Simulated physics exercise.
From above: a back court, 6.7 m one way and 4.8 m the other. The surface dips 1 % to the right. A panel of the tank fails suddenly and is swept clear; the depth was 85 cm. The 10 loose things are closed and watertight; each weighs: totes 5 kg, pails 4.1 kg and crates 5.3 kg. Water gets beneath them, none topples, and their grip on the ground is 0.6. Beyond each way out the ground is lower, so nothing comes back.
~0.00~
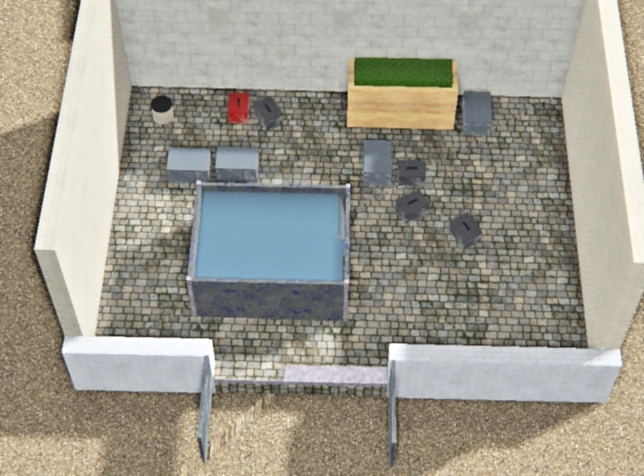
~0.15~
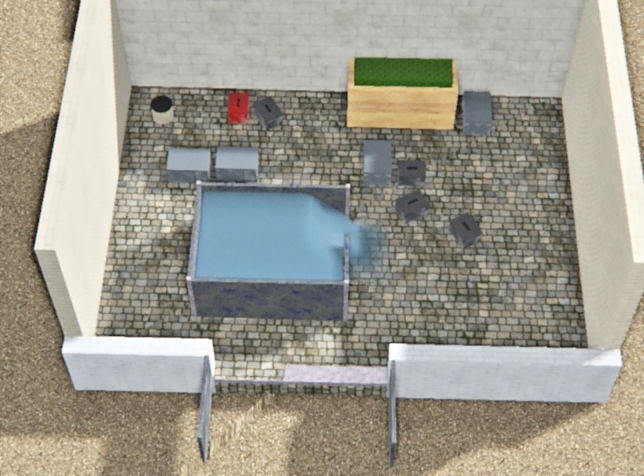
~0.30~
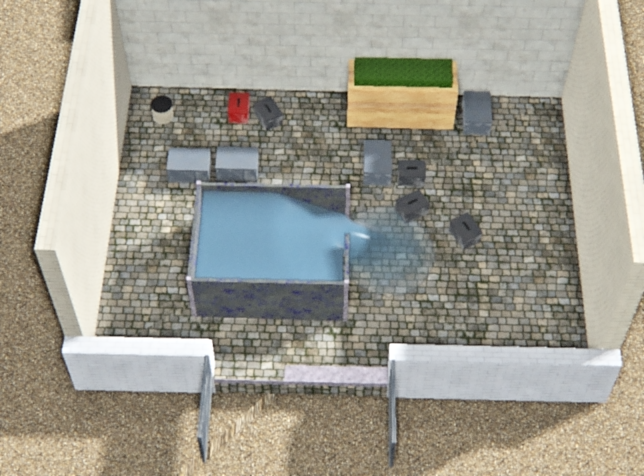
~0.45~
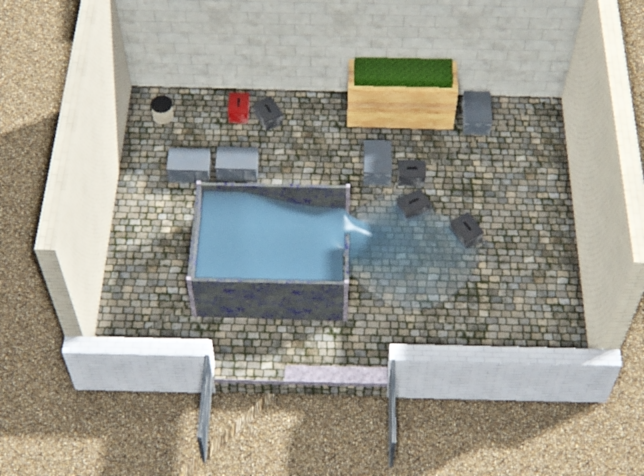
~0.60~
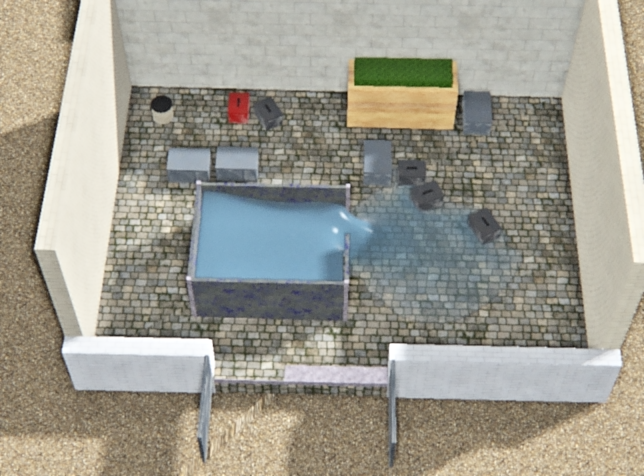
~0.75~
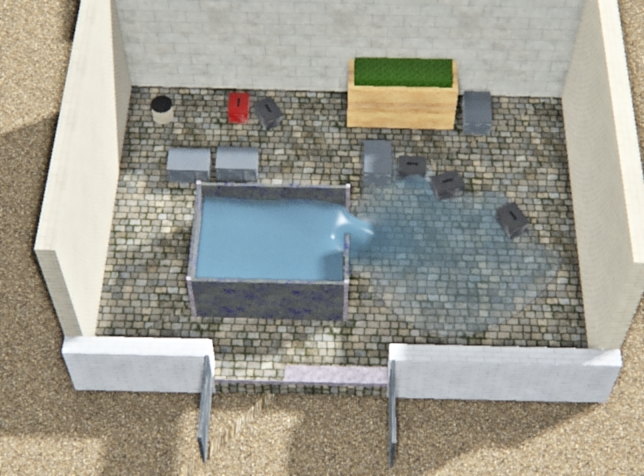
The footage shows a walled paved court from above, where water bursts through the right side of a raised tank and fans out across the paving, then shifts a few small dark objects a short way to the right.
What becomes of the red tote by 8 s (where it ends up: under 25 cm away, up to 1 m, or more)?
The red tote is nudged along.
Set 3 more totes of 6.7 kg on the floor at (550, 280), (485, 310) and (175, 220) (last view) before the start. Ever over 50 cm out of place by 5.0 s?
In that order: More, past it, under.
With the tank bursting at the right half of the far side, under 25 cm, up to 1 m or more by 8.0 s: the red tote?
Then the red tote gets carried off.
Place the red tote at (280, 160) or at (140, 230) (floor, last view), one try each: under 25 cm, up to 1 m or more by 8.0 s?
In that order: It slides a little; it barely shifts.
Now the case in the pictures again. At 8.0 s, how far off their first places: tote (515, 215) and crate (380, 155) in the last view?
In turn: 250 cm, 150 cm.
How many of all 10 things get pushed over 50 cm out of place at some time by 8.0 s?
I count 7.
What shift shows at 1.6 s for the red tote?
About 0 cm.
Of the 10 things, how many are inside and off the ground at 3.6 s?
3 of them.
After 1.6 s the red tote is near (238, 103), 0.0 m from its start, aground; 0 of 10 are out; 2 afloat.
After 3.6 s the red tote is near (238, 103), 0.0 m from its start, aground; 0 of 10 are out; 3 afloat.
After 5.6 s the red tote is near (238, 103), 0.0 m from its start, aground; 0 of 10 are out; 3 afloat.
After 8.0 s the red tote is near (199, 105), 0.6 m from its start, aground; 0 of 10 are out; 4 afloat.
